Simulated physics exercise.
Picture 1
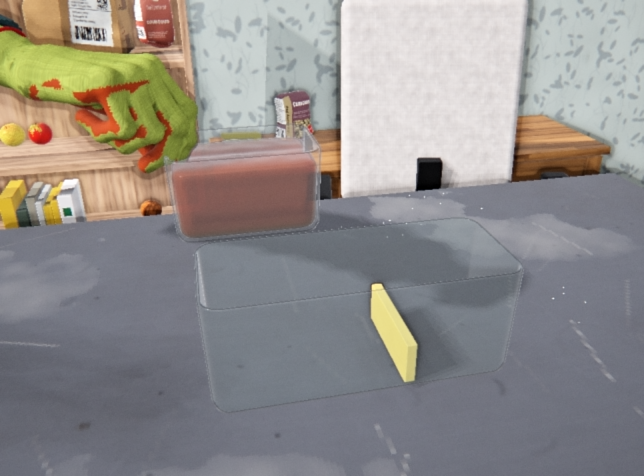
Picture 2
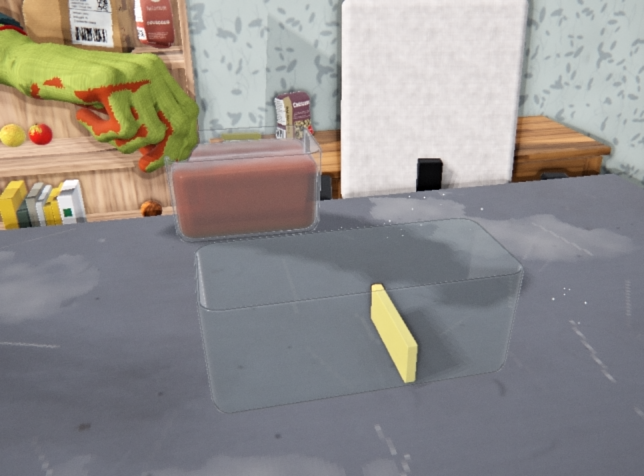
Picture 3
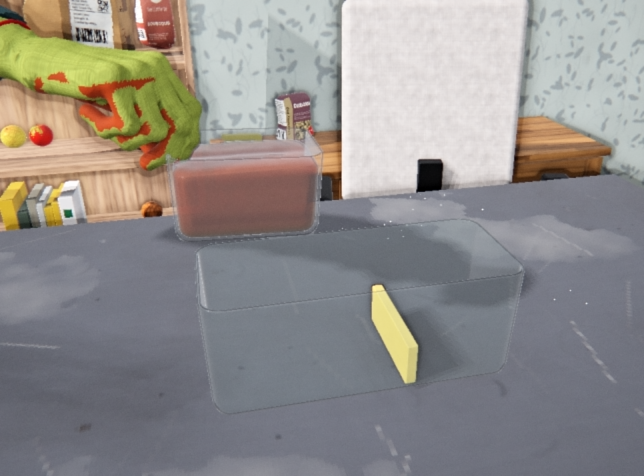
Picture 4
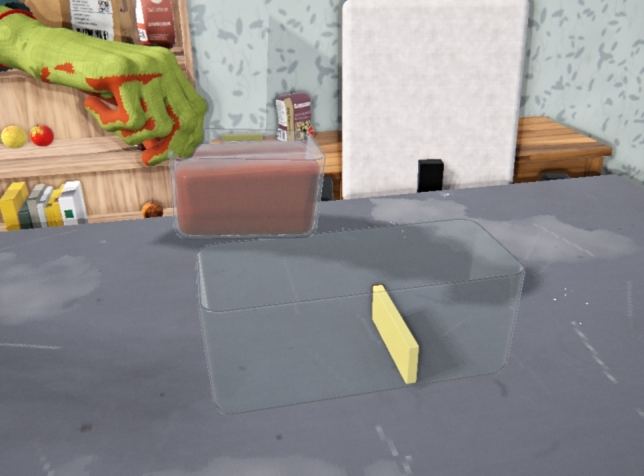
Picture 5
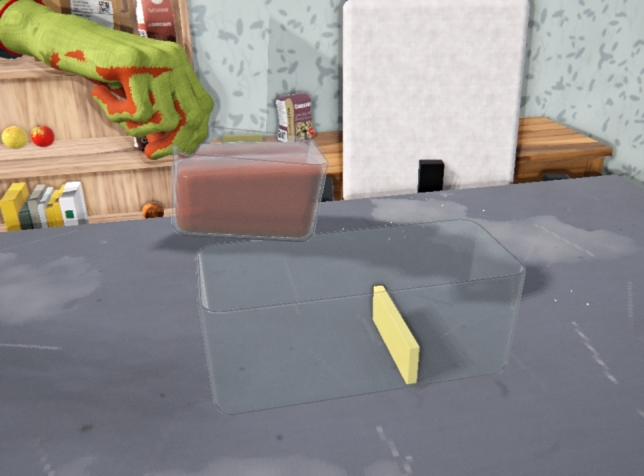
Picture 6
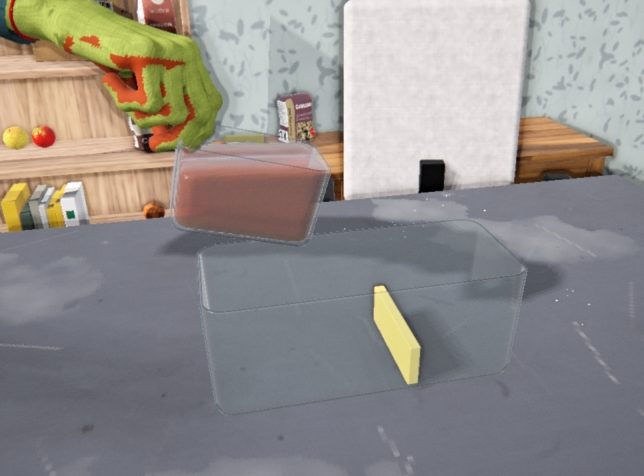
A green, orange-blotched hand at the upper left holds a clear container of reddish-brown liquid over a dark grey, scuffed tabletop, seen from slightly above. In front sits a long, empty transparent basin with a low yellow wall inside, while wooden shelves, a white board and patterned pale-blue wallpaper stand behind. The hand shifts slightly right and gradually tilts the container rightward, as the camera stays practically still.
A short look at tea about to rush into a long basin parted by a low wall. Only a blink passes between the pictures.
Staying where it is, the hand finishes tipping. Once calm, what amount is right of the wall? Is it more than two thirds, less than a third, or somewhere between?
The share right of the wall lands beneath the one-third mark.
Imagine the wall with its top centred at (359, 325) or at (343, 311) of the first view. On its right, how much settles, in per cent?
That'd be about 65 percent for the first and about 75 percent for the other.
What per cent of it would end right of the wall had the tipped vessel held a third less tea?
It works out near 5 percent.
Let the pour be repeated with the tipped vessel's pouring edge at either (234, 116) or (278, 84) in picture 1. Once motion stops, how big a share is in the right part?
In turn 5 % and 5 %.
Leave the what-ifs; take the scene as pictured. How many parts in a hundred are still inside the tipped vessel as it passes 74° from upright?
50 per cent, roughly.
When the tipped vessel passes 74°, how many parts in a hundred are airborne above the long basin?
Roughly 30 percent.
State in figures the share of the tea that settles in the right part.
Around 15 %.
A moment on, the tilt is 74° and 49 per cent is still to pour, 20 is left of the wall and 2 right of it.
Next, the tilt is 101° and 10 per cent is still to pour, 73 is left of the wall and 14 right of it.
Then the tilt is 102° and 1 per cent is still to pour, 81 is left of the wall and 15 right of it.
Later the tilt is 102° and 0 per cent is still to pour, 83 is left of the wall and 15 right of it.
Finally, 83 per cent lies left of the wall, 15 right of it and 2 outside.
